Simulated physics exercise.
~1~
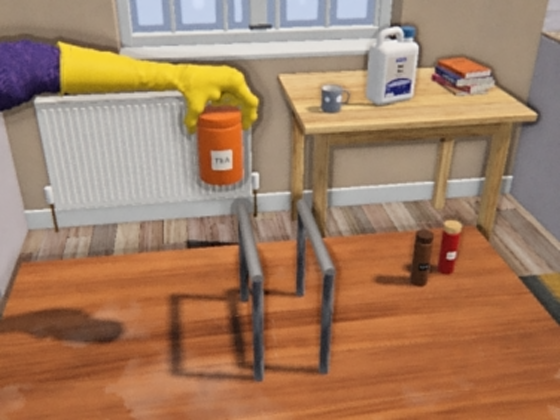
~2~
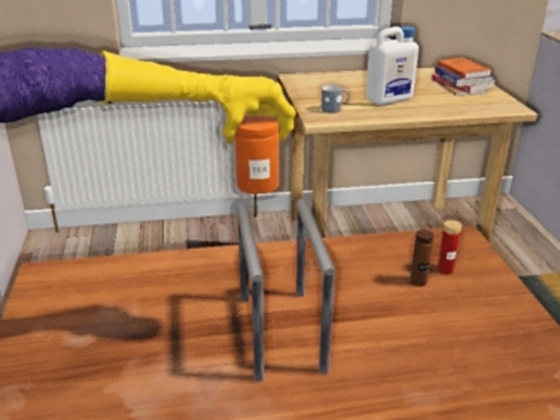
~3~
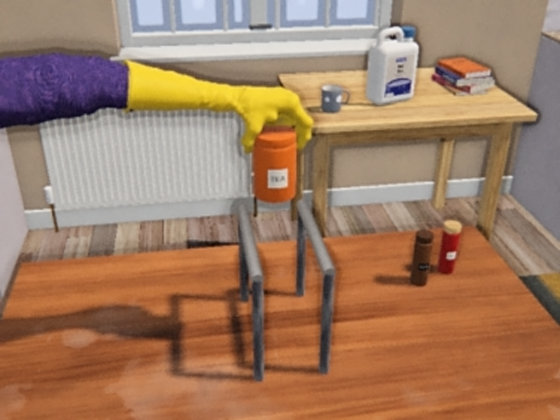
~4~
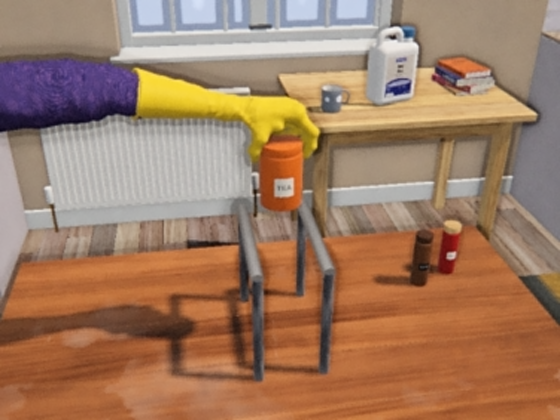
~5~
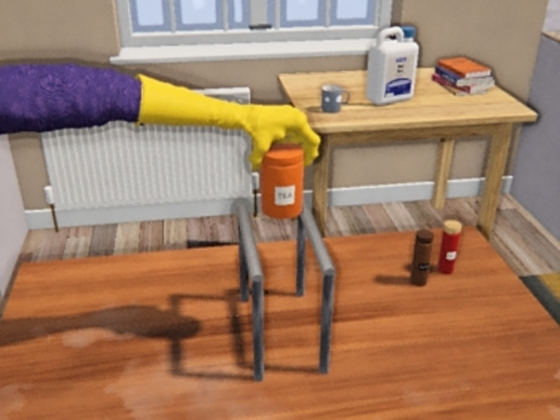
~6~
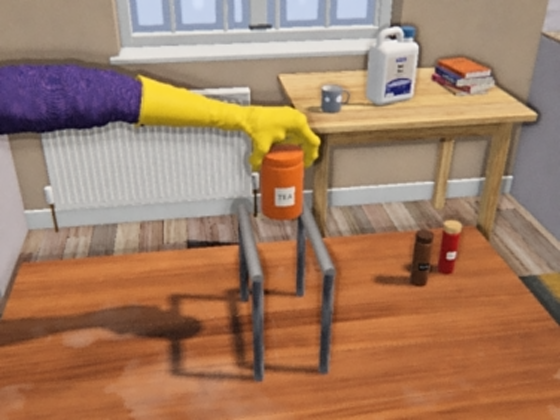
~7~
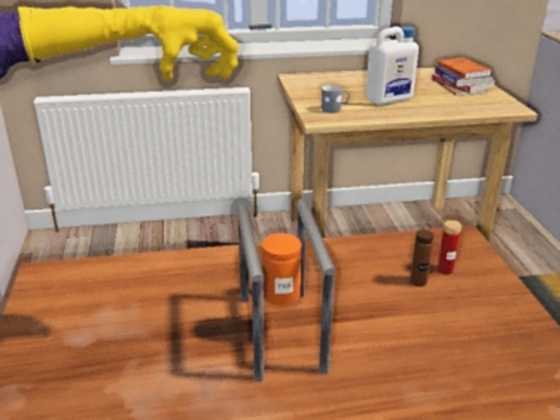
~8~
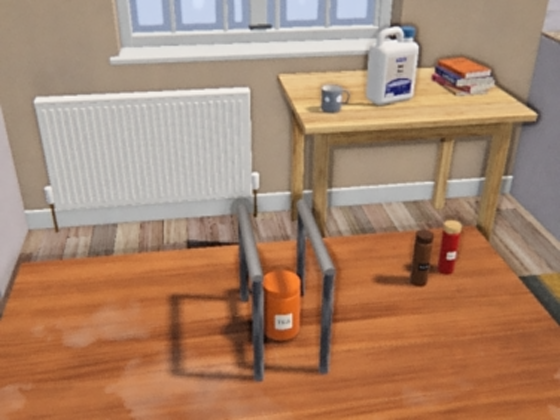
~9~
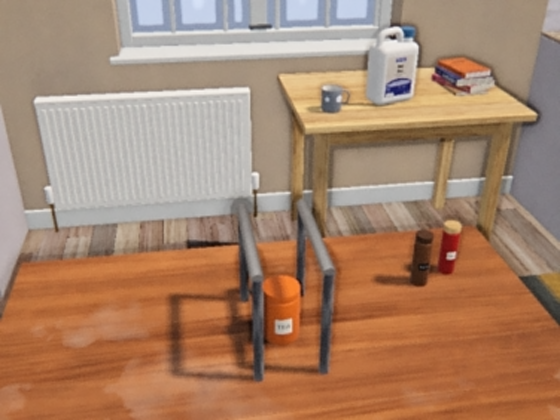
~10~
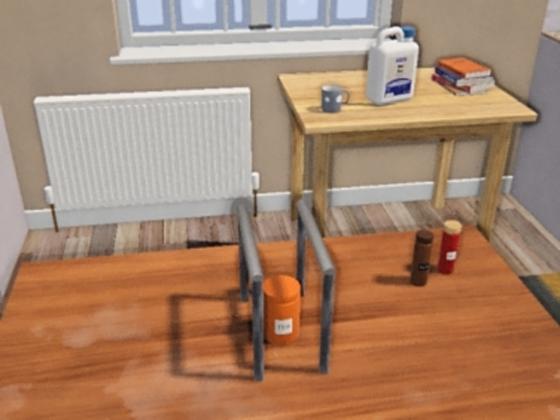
Room with wooden table, yellow-gloved hand carrying an orange jar right, releasing it between two grey ledges, jar dropping upright onto the tabletop.
